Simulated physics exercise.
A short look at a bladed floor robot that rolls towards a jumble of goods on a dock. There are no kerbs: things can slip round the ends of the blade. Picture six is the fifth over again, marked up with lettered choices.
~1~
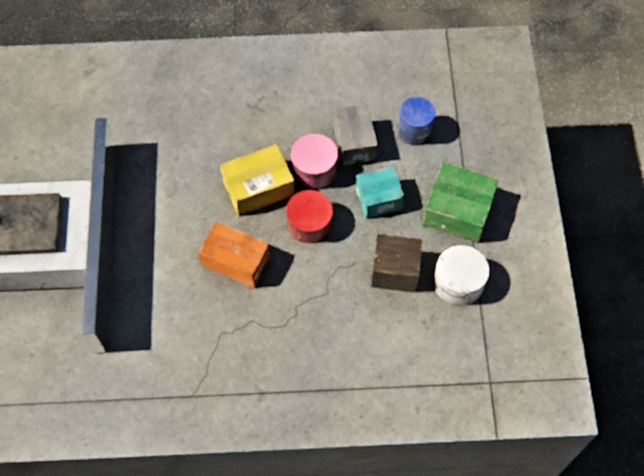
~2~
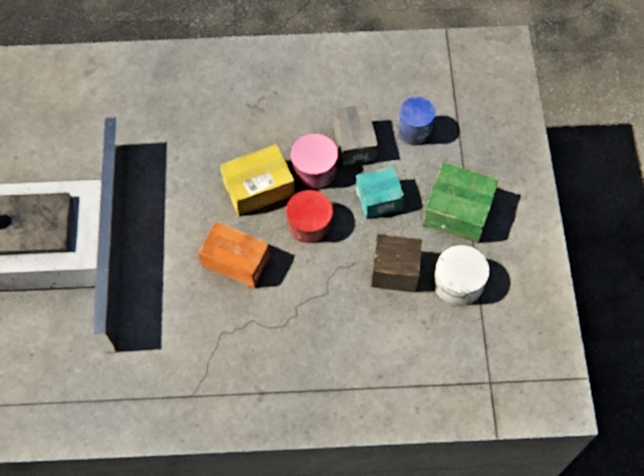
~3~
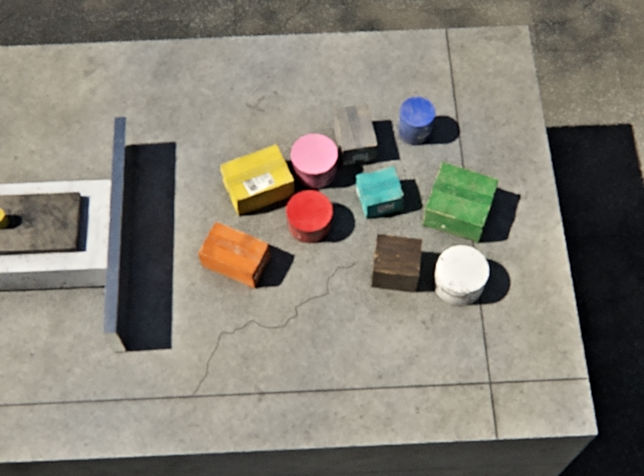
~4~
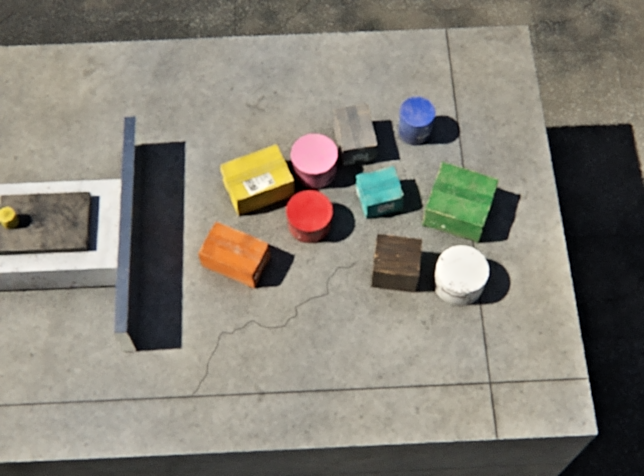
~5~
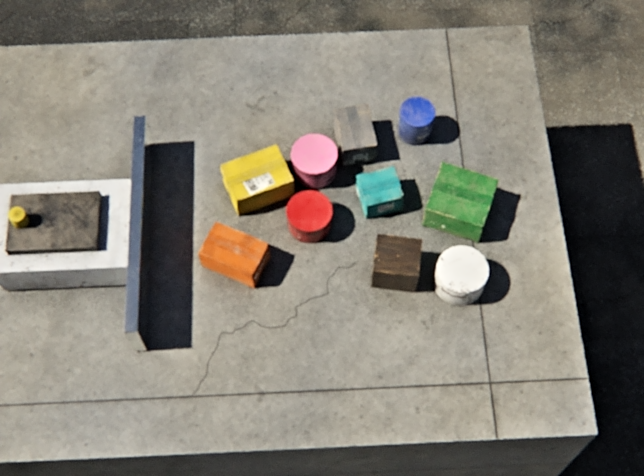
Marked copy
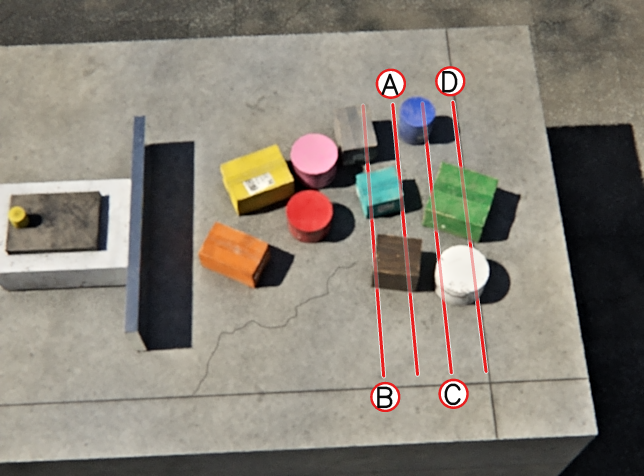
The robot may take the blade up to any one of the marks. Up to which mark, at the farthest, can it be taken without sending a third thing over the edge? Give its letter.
As far as mark D.
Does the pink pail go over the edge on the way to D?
No.
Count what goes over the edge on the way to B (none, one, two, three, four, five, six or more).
In all, none.
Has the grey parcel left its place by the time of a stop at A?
Yes.
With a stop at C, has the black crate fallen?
No.
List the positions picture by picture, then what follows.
Yellow box (258, 181); green box (460, 202); red pail (310, 217), in the first frame.
Robot (30, 223); pink pail (315, 162), in the second frame.
Robot (40, 222); grey parcel (355, 135), in the third frame.
Robot (51, 222); orange box (235, 255), in the fourth frame.
Robot (61, 221); white canister (460, 276); yellow box (258, 181); green box (460, 202), in the fifth frame.
On the marked copy, A at (404, 231); B at (373, 232); C at (436, 229); D at (468, 228).
Taking D. A third of the way, robot (181, 216); grey parcel (365, 134); pink pail (346, 166).
Two thirds of the way, robot (301, 211); green box (510, 208); white canister (494, 275).
When it is over, robot (396, 207); green box over the edge; white canister over the edge; two fallen.
As for the rest, A is within the limit but short; B is within the limit but short; C is within the limit but short.
